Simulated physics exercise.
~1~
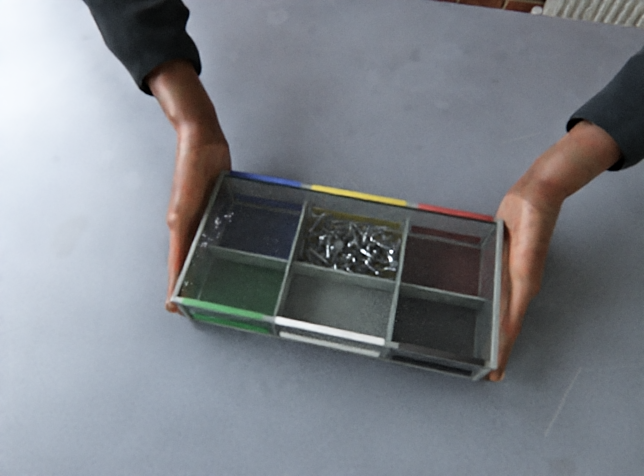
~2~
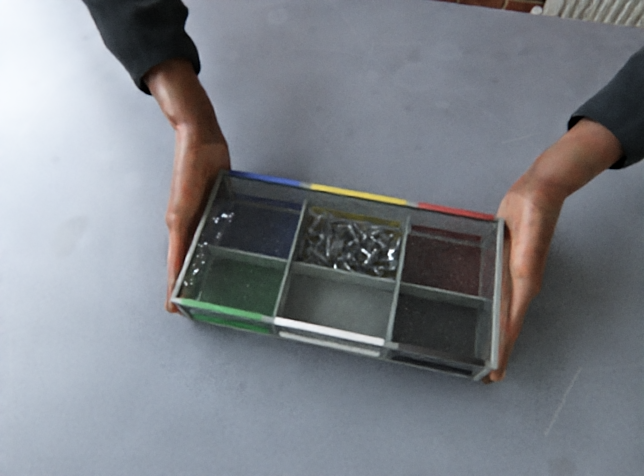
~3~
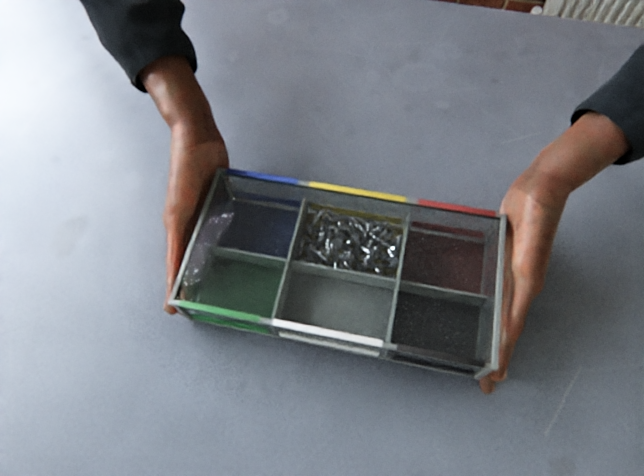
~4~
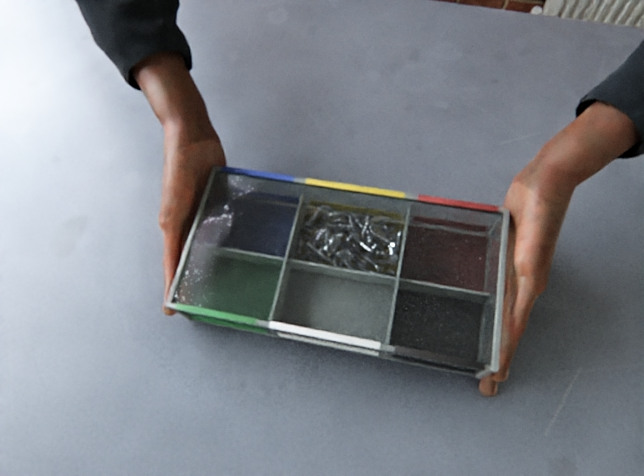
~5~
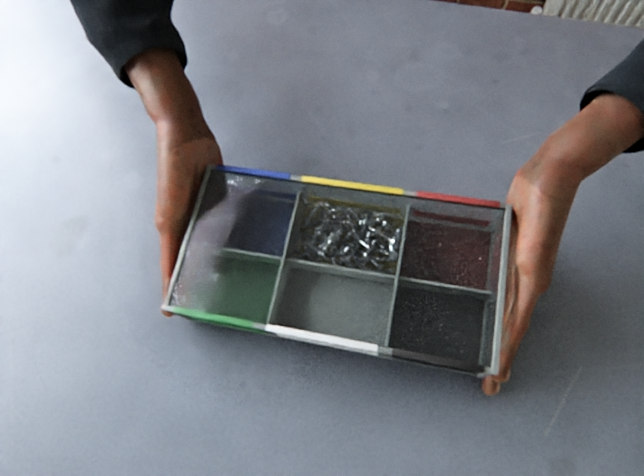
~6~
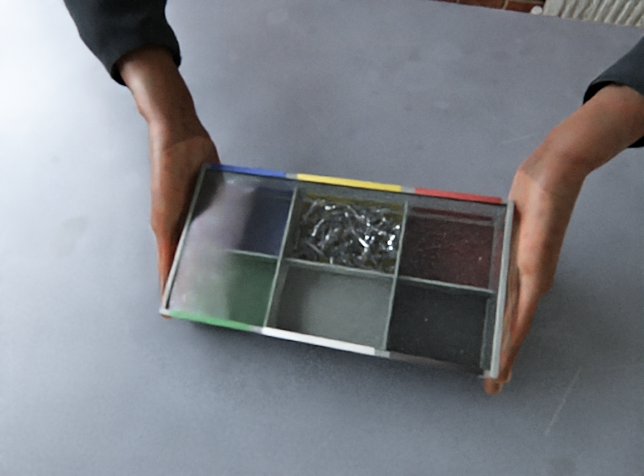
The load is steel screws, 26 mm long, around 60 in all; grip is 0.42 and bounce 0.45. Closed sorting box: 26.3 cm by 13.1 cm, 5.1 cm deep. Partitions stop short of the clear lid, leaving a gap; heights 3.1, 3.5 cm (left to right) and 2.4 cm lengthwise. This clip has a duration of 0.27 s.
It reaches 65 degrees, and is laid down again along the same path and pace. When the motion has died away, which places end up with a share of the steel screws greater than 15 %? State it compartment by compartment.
Red - no; blue - no; green - no; yellow - yes; white - no; black - no.
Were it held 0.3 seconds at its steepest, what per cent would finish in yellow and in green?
That would leave yellow with 95 percent and green with 0 percent.
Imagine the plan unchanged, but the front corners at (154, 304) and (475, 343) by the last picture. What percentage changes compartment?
Estimate: Around 20 %.
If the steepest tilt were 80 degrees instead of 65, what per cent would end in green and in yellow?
In per cent, green gets 15, yellow gets 65.
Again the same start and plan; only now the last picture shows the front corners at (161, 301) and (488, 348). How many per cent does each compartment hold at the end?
In per cent, the final split is red 0, blue 0, green 0, yellow 95, white 5, black 0.
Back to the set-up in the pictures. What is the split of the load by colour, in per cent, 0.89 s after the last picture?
Red = 0, blue = 0, green = 0, yellow = 95, white = 5, black = 0 (per cent).
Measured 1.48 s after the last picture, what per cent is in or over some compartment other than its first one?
Roughly 5 per cent.
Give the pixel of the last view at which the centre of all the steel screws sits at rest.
Roughly pixel (333, 259).
Then, 0.89 s after the last picture, tilt 65 degrees; yellow 95 %, white 5 %.
Then, 1.48 s after the last picture, tilt 28 degrees; yellow 95 %, white 5 %.
Then, 2.12 s after the last picture, tilt 0 degrees; yellow 95 %, white 5 %.
In the end, red 0 %, blue 0 %, green 0 %, yellow 95 %, white 5 %, black 0 %.
